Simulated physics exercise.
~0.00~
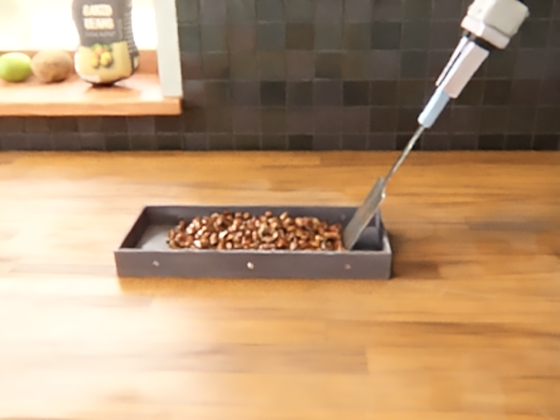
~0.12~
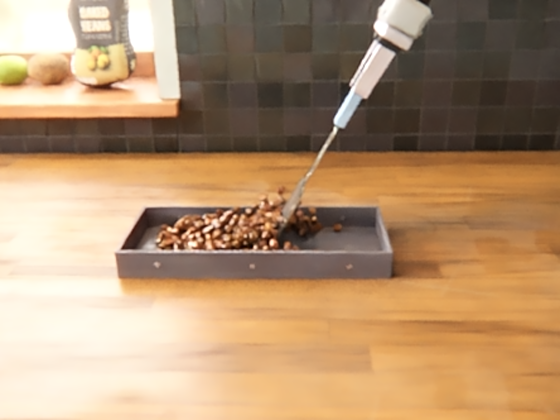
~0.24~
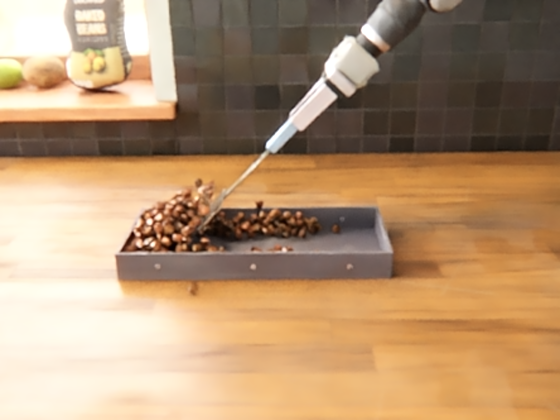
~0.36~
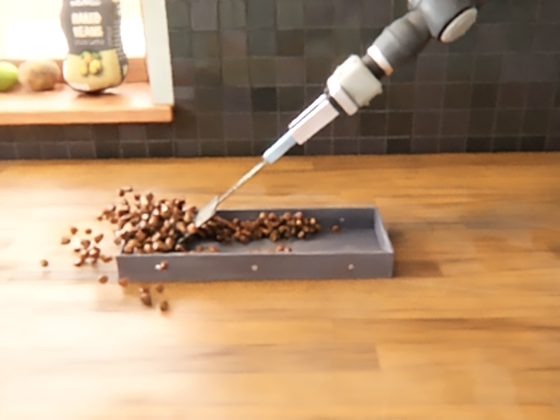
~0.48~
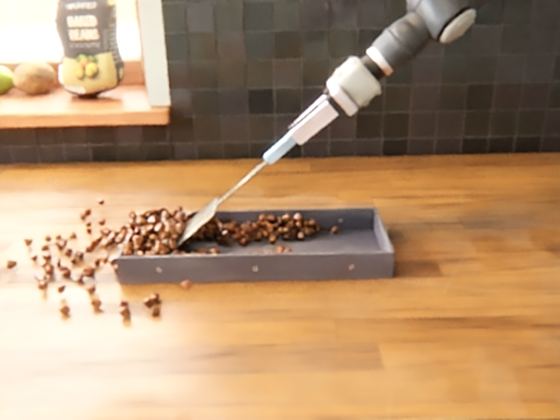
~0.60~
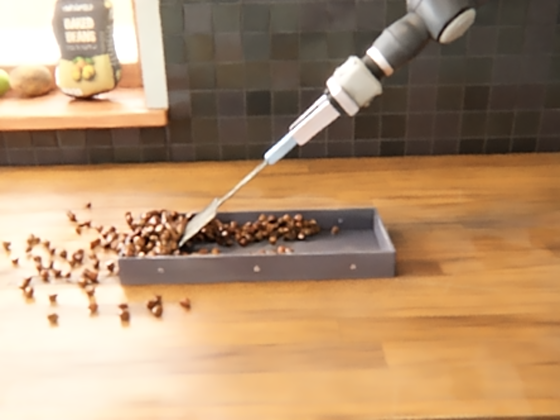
On a wooden counter, a robot arm swept a spatula leftward through a shallow grey tray of small brown pellets, heaping them at the left end until some spilled over and scattered across the counter, while most stayed in the tray.
